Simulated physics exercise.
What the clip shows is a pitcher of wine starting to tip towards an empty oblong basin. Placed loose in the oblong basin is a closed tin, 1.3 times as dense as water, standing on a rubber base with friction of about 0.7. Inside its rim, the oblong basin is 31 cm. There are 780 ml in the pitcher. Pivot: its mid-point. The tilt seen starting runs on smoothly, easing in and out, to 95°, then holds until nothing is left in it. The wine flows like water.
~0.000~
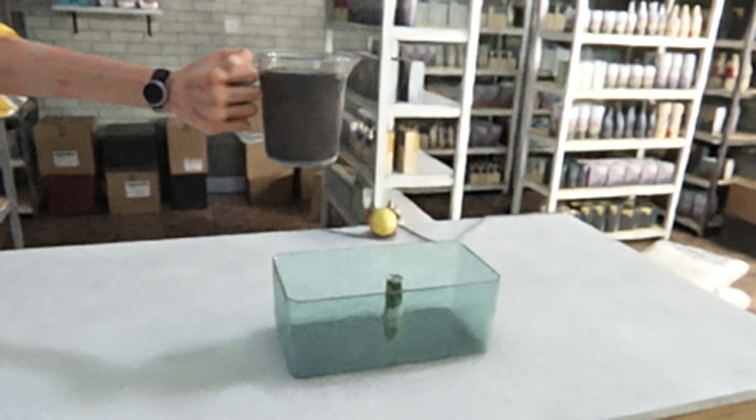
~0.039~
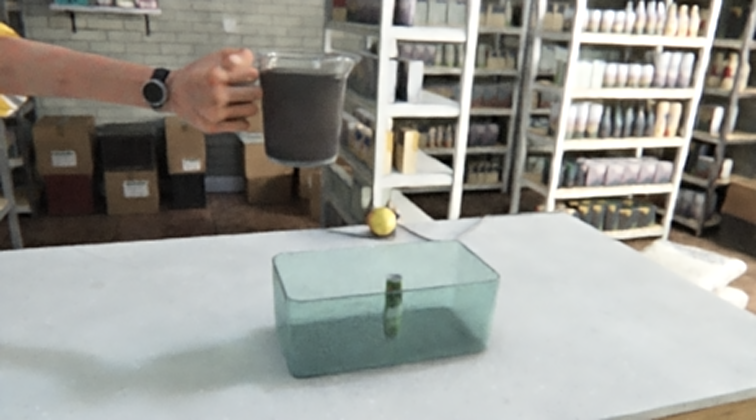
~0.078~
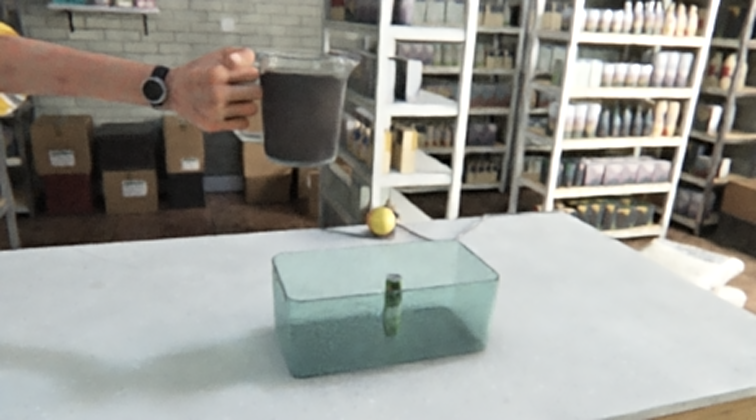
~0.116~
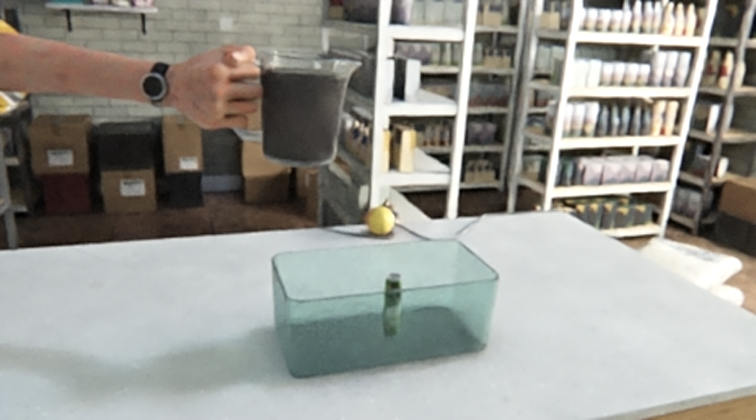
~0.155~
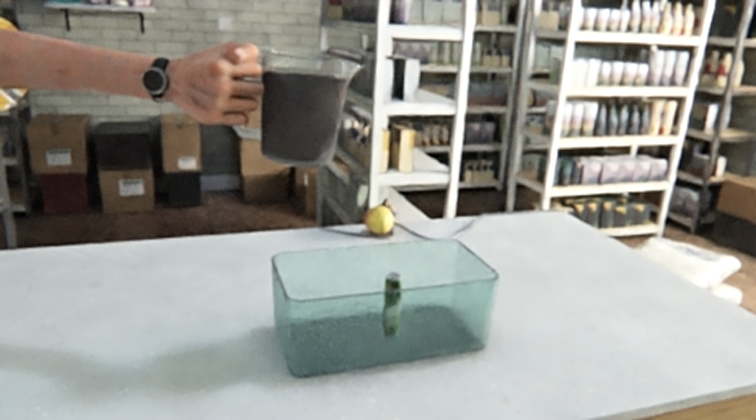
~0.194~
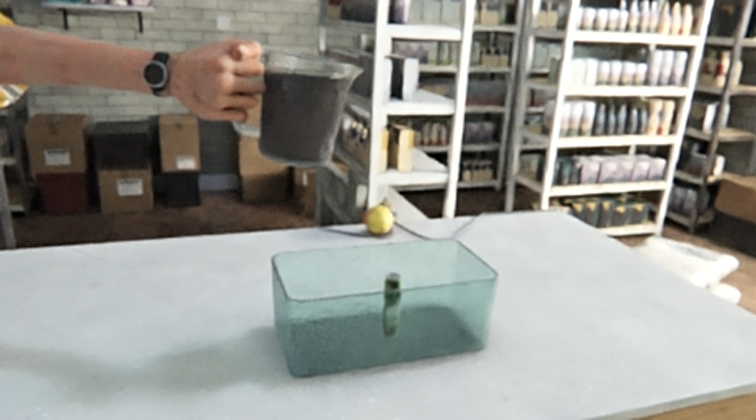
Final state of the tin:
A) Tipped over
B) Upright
B, upright.
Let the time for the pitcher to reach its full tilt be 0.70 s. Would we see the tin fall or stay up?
Outcome - the tin stays erect.
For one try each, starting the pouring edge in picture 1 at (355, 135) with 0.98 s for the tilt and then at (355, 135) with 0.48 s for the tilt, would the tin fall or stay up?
The tin overturns the first time and overturns the second time.
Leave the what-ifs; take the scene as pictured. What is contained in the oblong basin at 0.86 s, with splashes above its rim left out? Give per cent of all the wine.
The fraction sits near 30 in a hundred.
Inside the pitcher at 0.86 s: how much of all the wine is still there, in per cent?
I'd say some 40 per cent remains.
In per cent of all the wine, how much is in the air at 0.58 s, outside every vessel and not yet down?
At that moment, about 14 percent.
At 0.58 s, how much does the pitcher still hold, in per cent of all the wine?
Roughly 84 per cent.
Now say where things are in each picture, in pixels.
In the first frame, it leans 0°; its right rim is at (359, 59); the wine meets the walls at (261, 71) and (343, 73); the oblong basin's rim runs from (279, 278) to (480, 260); the tin's top is at (395, 280).
In the second frame, it leans 0°; its right rim is at (359, 59); the wine meets the walls at (261, 71) and (343, 73).
In the third frame, it leans 1°; its right rim is at (359, 60); the wine meets the walls at (262, 70) and (343, 74).
In the fourth frame, it leans 3°; its right rim is at (361, 62); the wine meets the walls at (263, 70) and (343, 74).
In the fifth frame, it leans 6°; its right rim is at (362, 65); the wine meets the walls at (265, 70) and (345, 75).
In the sixth frame, it leans 9°; its right rim is at (364, 69); the wine meets the walls at (266, 71) and (348, 76).
Then, 0.58 s in, the tilt is 61° and 85 per cent is still to pour; the tin stands where it began.
Then, 0.86 s in, the tilt is 92° and 40 per cent is still to pour; the tin stands where it began.
Then, 1.16 s in, the tilt is 95° and 8 per cent is still to pour; the tin stands where it began.
Then, 1.48 s in, the tilt is 95° and 1 per cent is still to pour; the tin stands where it began.
Finally, the tin stands where it began.
